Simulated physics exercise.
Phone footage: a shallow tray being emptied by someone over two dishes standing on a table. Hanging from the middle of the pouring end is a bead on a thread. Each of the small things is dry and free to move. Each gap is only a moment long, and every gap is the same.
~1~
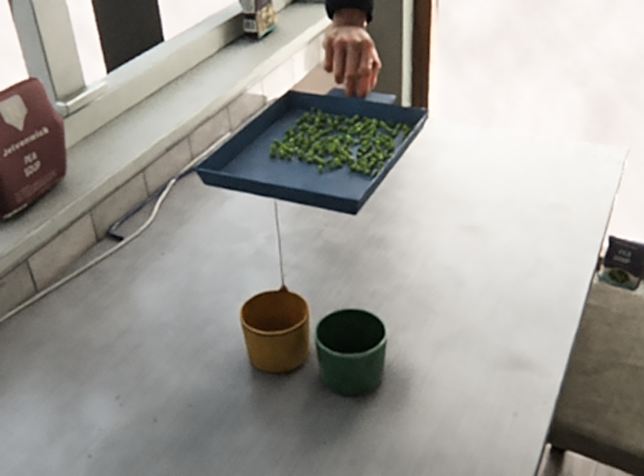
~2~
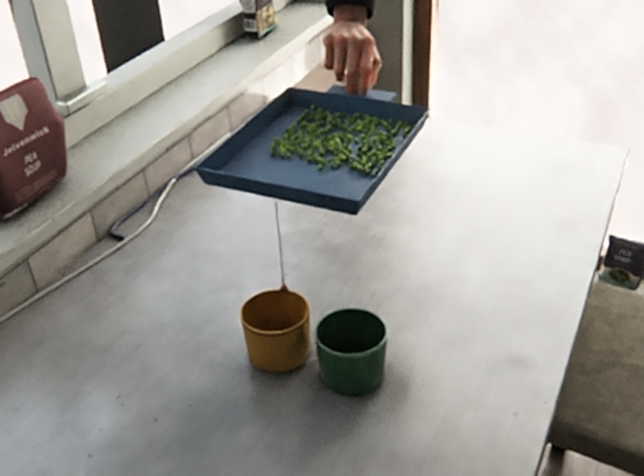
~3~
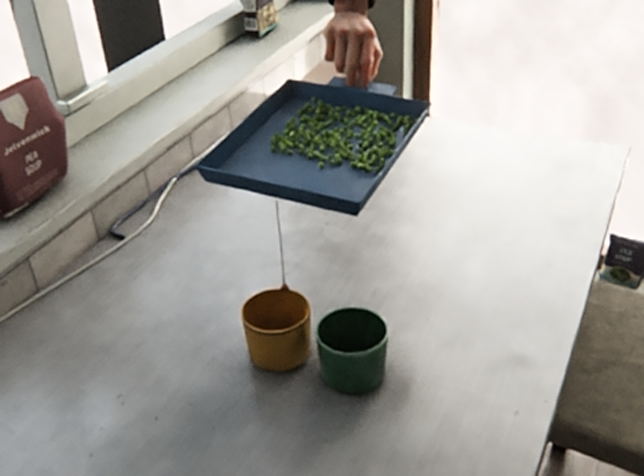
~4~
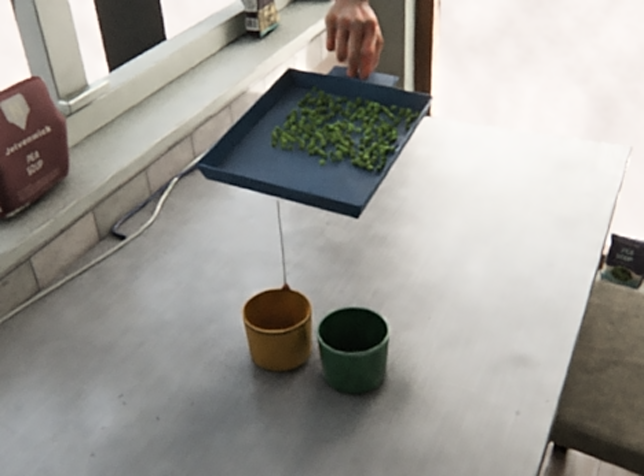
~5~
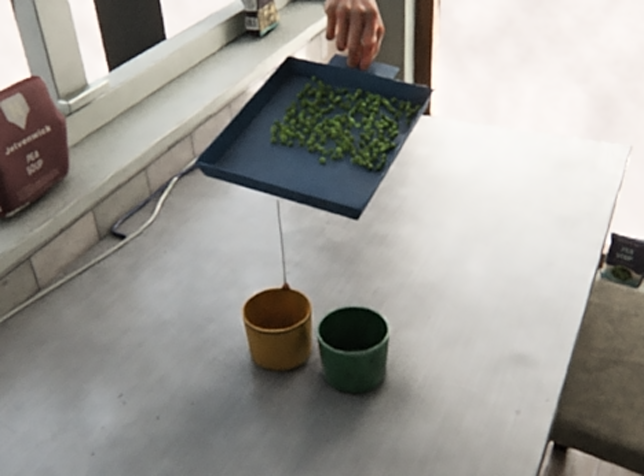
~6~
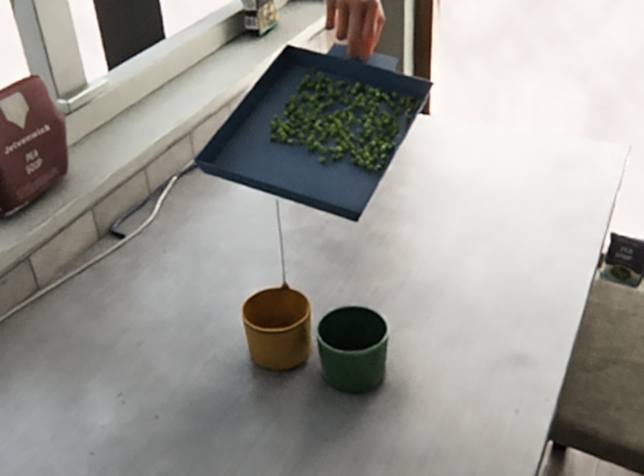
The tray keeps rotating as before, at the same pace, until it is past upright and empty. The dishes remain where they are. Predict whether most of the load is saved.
Watching it, the dishes hang on to most of it.
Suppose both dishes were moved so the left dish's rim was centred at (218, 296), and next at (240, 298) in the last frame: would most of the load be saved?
Result, first place: Not as much as half; second place: Not as much as half.
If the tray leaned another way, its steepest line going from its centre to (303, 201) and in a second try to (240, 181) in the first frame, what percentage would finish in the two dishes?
In turn, 80 percent and then 0 percent.
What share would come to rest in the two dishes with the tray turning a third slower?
Share: Roughly 100%.
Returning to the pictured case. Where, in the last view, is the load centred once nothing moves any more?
Around (355, 363).
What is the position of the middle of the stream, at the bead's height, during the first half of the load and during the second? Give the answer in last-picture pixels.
Early half (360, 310), late half (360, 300).
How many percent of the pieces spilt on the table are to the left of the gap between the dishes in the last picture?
Near 10 %.
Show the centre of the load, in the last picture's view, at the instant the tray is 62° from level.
(345, 211).
Shortly afterwards, tray tipped steeply; all but a few on the tray; a little in the right dish; only a few outside both; only a few in the air.
Next, tray tipped past a quarter turn; a little on the tray; the bulk in the right dish; only a few outside both; a little in the air.
Some moments later, tray tipped past a quarter turn; all but a few in the right dish; a little outside both.
In the end, tray tipped past a quarter turn; all but a few in the right dish; none at all in the left dish; a little outside both.
